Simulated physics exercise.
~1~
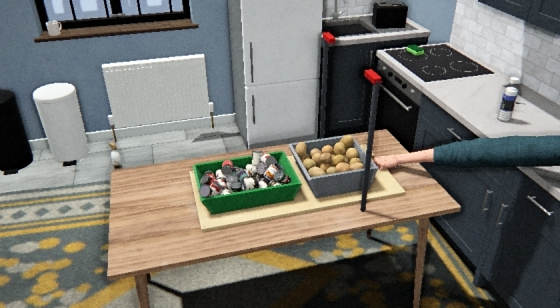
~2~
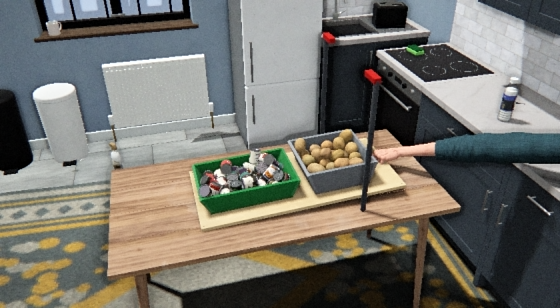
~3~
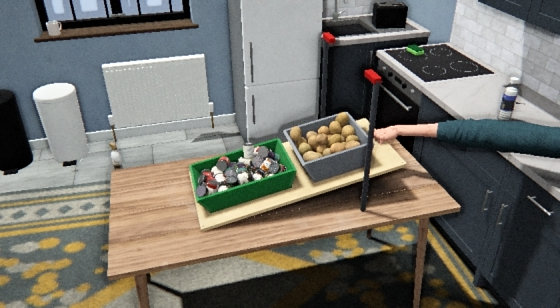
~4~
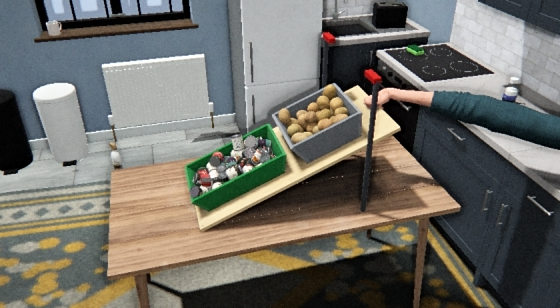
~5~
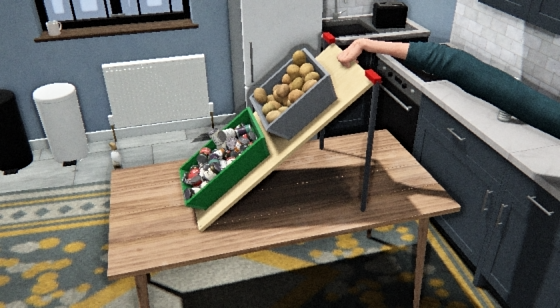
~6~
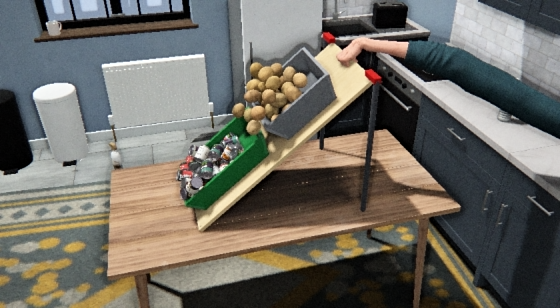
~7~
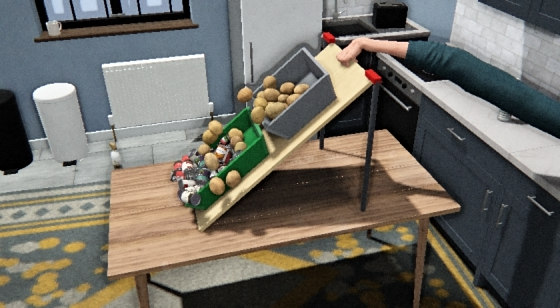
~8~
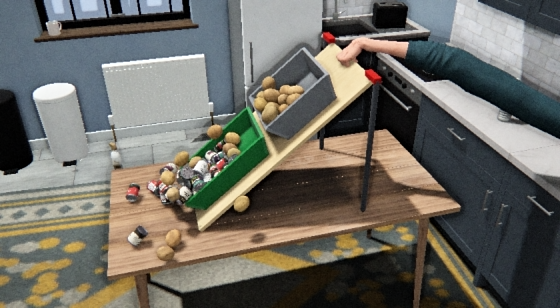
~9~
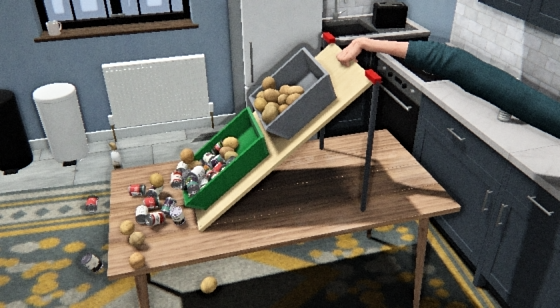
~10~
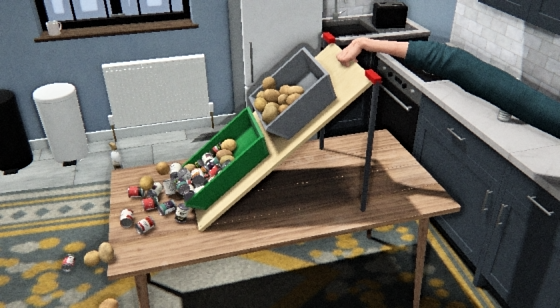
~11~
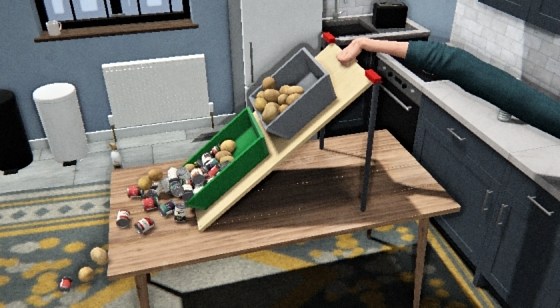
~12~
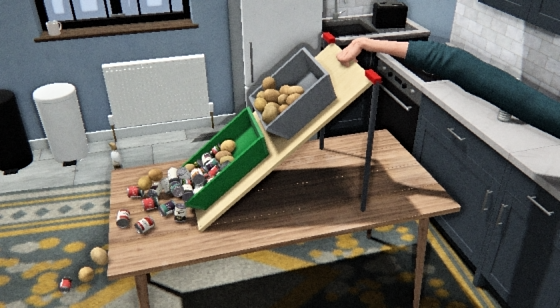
The clip opens on a wooden table in a kitchen, where a green tote of small tins and a grey tote of potatoes sit on a pale board. A hand at the right lifts that end of the board, tilting it steeply until it reaches the red-tipped stops. Potatoes pour from the grey tote over the green one, while tins spill out at the lower left. Several pieces roll off the table onto the floor. Finally the hand holds the board steady, with both totes still partly full and tins and potatoes heaped at its foot.
